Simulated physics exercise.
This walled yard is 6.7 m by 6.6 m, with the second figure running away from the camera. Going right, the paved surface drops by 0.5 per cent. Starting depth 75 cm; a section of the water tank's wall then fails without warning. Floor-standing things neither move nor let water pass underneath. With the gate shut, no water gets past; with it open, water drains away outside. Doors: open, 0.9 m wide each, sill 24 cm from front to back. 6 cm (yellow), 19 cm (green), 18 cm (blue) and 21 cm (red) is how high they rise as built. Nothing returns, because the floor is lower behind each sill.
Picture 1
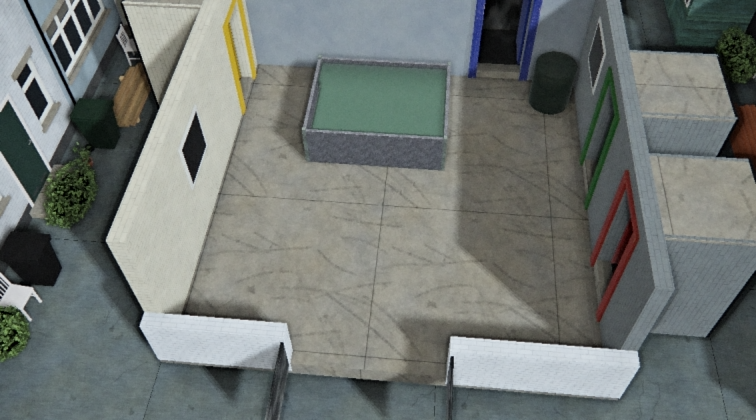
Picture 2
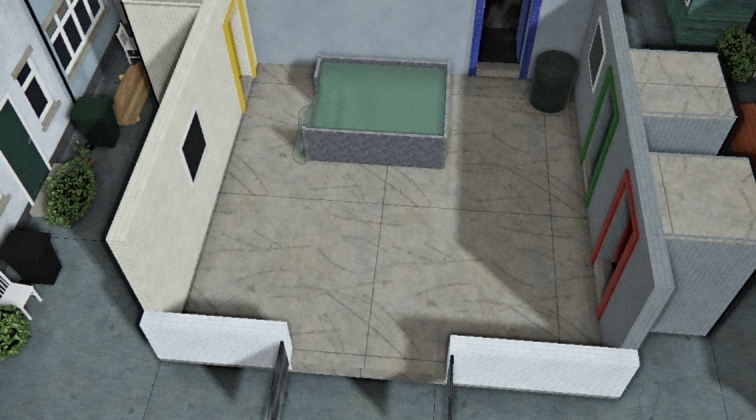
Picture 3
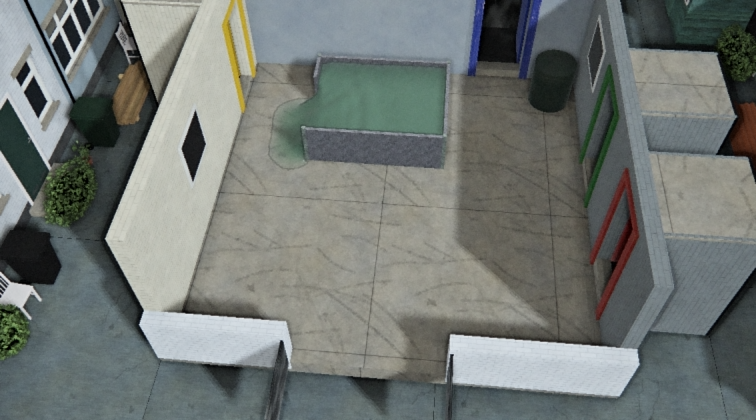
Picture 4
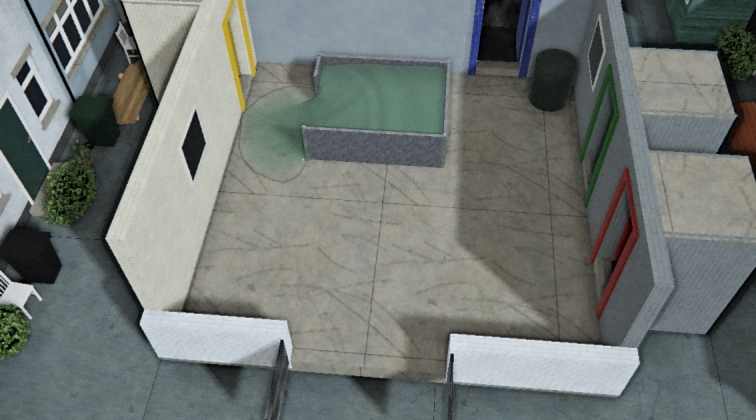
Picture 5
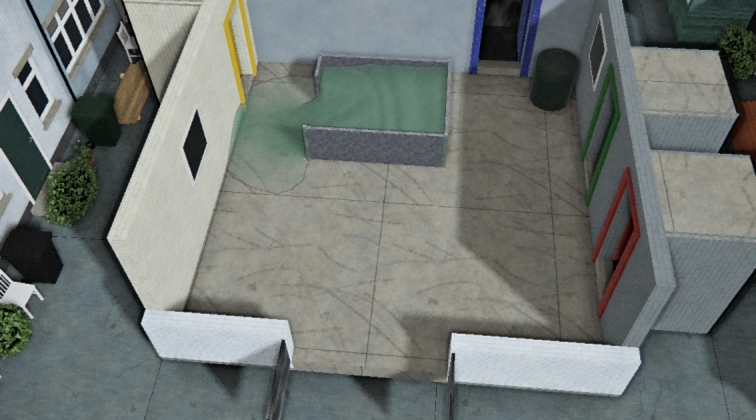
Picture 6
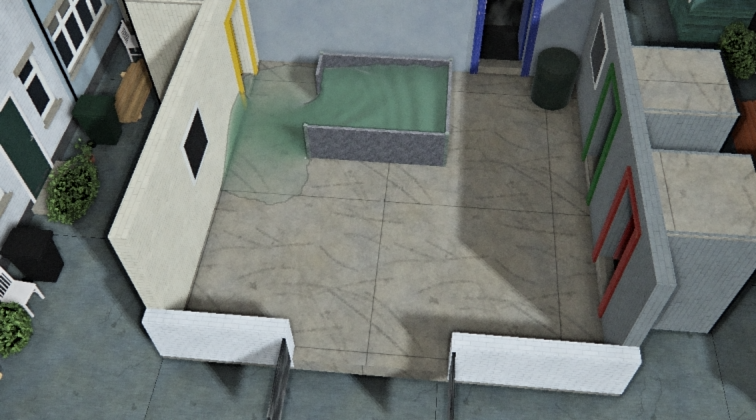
Green water pours from a gap in the tank's left side and spreads to the yellow door.
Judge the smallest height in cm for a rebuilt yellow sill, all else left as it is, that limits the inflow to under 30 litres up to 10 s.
Roughly 28 cm at the least.
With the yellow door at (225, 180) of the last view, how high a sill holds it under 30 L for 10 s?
You'd want it roughly 26 cm high.
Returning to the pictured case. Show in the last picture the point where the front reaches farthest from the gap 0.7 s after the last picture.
Close to pixel (197, 268).
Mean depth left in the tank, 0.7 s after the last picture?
Near 51 cm, averaged.
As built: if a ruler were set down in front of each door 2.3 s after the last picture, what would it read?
Yellow door 19 cm, green door 0 cm, blue door 0 cm, red door 0 cm.
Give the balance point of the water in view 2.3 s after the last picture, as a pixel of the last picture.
Centre of the water: Approx. (321, 154) px.
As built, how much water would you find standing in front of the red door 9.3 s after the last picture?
About 9.5 centimetres deep.
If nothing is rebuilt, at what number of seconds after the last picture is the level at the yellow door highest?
The level tops out near 1.0 seconds.
Then, 0.7 s after the last picture water covers 15 % of the floor, deepest (52 cm) near (248, 131); 24 cm at the yellow door, 68 litres in over its 6 cm sill.
Then, 2.3 s after the last picture water covers 40 % of the floor, deepest (38 cm) near (259, 63); 19 cm at the yellow door, 244 litres in over its 6 cm sill.
Then, 9.3 s after the last picture water covers 90 % of the floor, deepest (13 cm) near (534, 365); 9 cm at the yellow door, 446 litres in over its 6 cm sill.
At the yellow door as built, the water peaked near 25 cm, 1.1 s after the last picture.
With a sill of 25 cm, 49 litres would have come in within the 10 s; with 34 cm, 7 litres. So under 30 litres takes about 28 cm.
